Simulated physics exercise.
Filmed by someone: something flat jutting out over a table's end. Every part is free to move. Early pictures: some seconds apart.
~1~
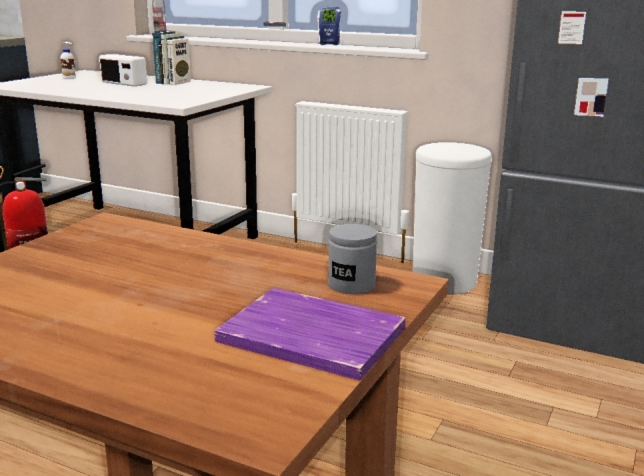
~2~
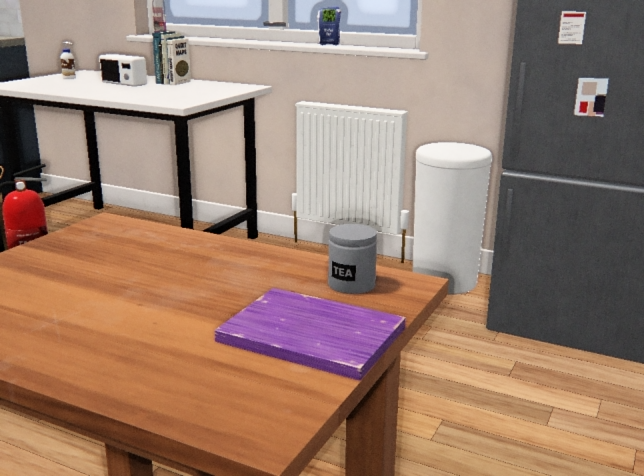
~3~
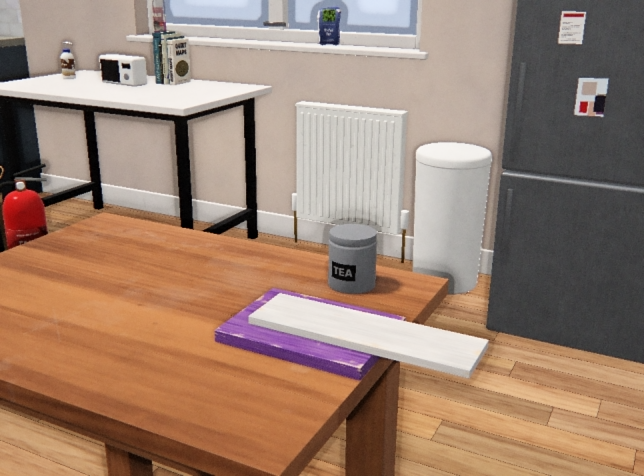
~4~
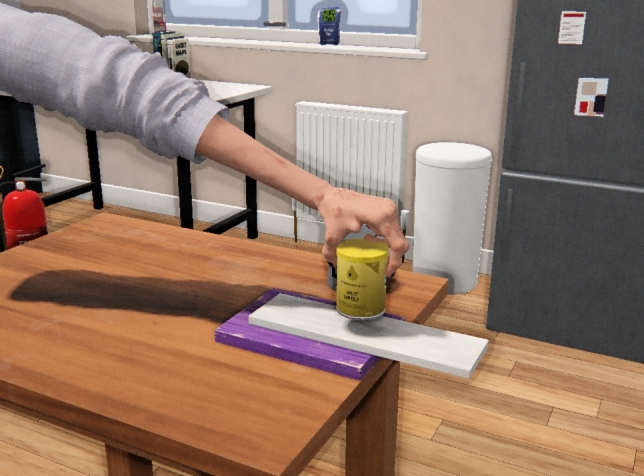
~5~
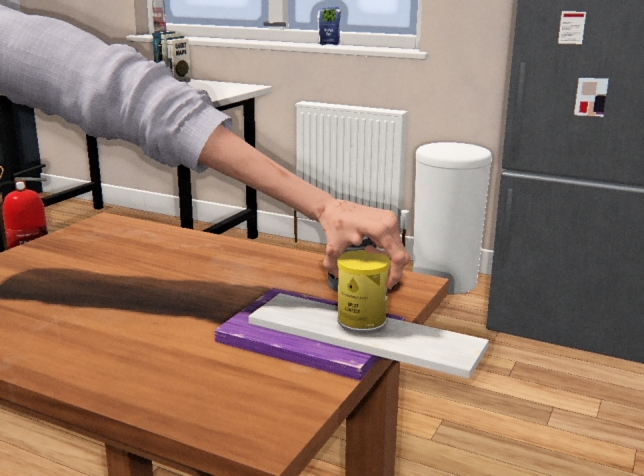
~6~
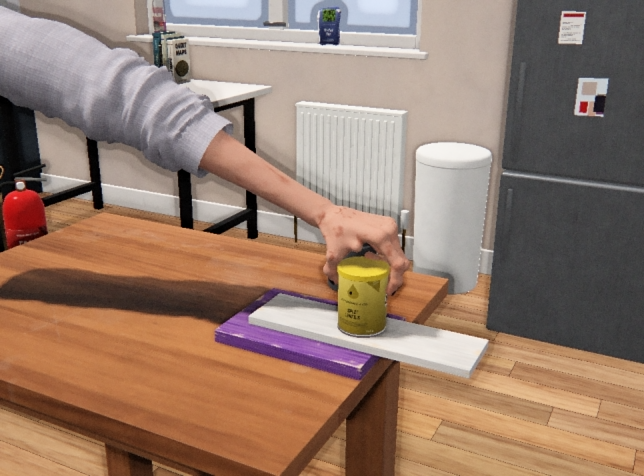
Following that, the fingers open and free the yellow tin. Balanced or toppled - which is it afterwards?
Remains in place.
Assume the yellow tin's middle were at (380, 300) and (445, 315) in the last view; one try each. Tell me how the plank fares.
Trial 1 - stable; trial 2 - falls.
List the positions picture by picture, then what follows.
In the first picture, the last thing is not in view yet; grey jar (352, 258).
In the second picture, the last thing is not in view yet; purple slab (312, 329).
In the third picture, the last thing is not in view yet; white plank (365, 332).
The fourth picture shows on its way; yellow tin (362, 279).
The fifth picture shows on its way; yellow tin (363, 291); purple slab (312, 329).
The sixth picture shows in place under the hand; yellow tin (363, 297); white plank (365, 332).
Then, 0.60 s after the last picture, things are still on the move.
Then, 1.30 s after the last picture, as before.
Then, 2.20 s after the last picture, nothing has stirred.
At rest, all 4 in place. Seen from the same camera at the end, yellow tin near (364, 298). The plank stays on the table.
